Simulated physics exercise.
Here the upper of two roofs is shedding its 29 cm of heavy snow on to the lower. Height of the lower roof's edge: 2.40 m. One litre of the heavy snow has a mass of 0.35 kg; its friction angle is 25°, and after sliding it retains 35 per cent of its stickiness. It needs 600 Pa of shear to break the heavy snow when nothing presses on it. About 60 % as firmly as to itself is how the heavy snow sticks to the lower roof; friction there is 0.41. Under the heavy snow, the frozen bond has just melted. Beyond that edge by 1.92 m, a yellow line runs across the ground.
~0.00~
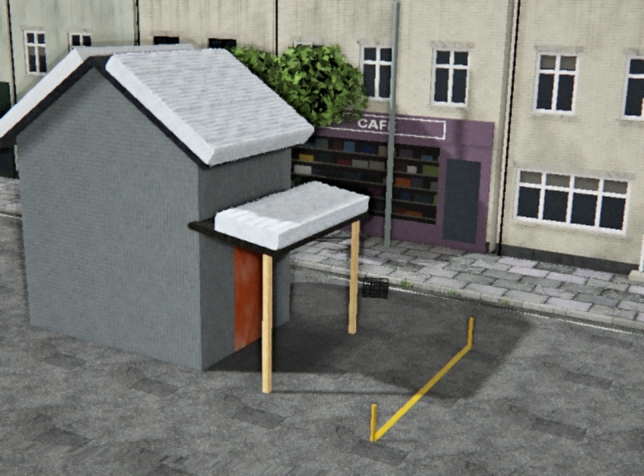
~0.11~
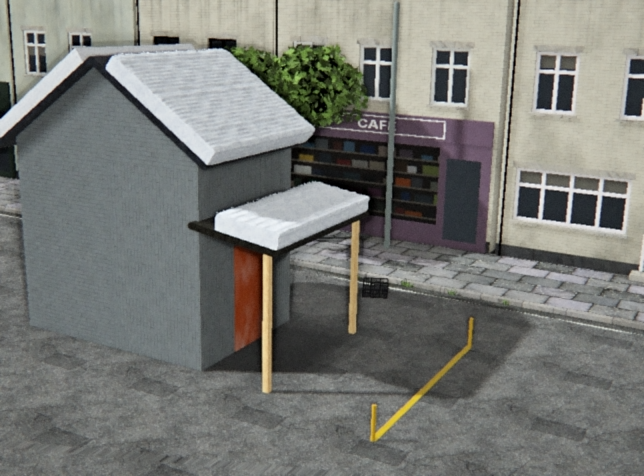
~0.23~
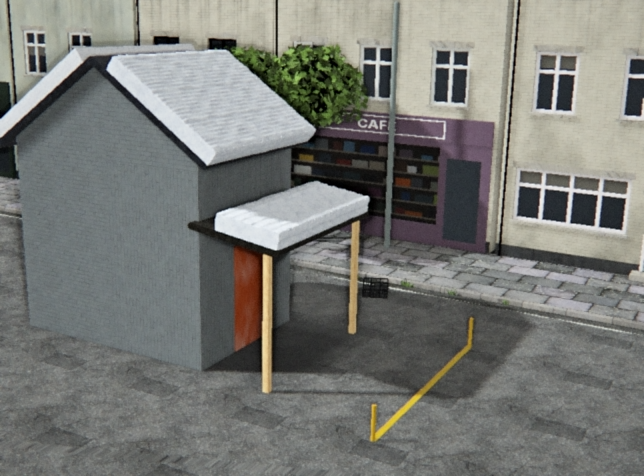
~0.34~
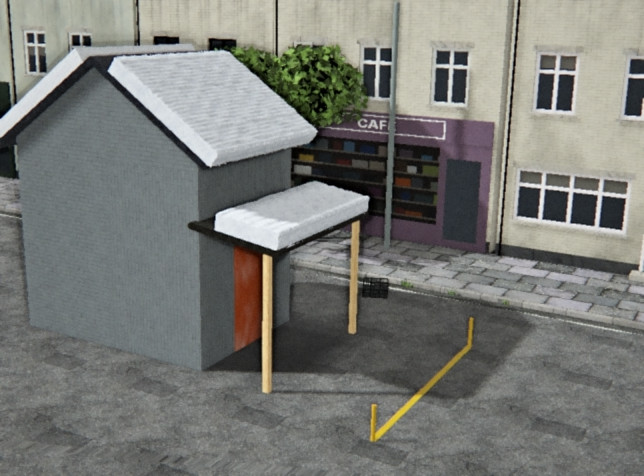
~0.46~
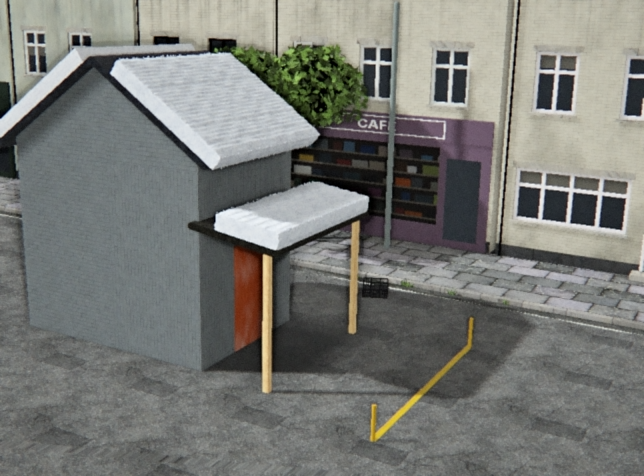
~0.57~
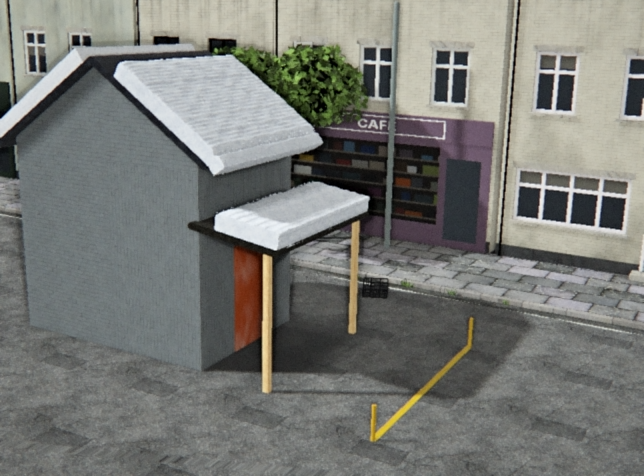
The thick snow on the small grey building's upper roof slid slowly down the slope, a little at first, then slightly further past the edge above the snow-covered porch, while everything else stayed still.
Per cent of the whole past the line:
6 out of 100.
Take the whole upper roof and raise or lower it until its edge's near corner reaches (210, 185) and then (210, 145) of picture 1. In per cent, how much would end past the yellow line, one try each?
In that order: 0 %, 18 %.
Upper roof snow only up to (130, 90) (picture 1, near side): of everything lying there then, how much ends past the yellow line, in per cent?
0 %.
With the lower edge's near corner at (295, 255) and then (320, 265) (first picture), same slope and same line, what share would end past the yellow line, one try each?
Try 1: Near 0 %; try 2: Near 0 %.
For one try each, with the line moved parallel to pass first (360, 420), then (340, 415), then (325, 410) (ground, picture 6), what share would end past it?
14 %, 22 %, 30 %.
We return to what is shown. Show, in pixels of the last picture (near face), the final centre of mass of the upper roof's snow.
Roughly pixel (306, 349) on the near face.
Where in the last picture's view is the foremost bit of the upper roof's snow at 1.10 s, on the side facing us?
Roughly at the pixel (246, 218).
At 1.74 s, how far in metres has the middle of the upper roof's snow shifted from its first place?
It sits some 1.8 m from where it began.
After 1.10 s, none is below the lower edge and 0 % is past the line.
After 1.74 s, none is below the lower edge and 0 % is past the line.
After 2.37 s, 20 % is below the lower edge and 0 % is past the line.
After 3.00 s, 47 % is below the lower edge and 4 % is past the line.
After 4.50 s, at the end, 57 % is below the lower edge and 6 % is past the line.
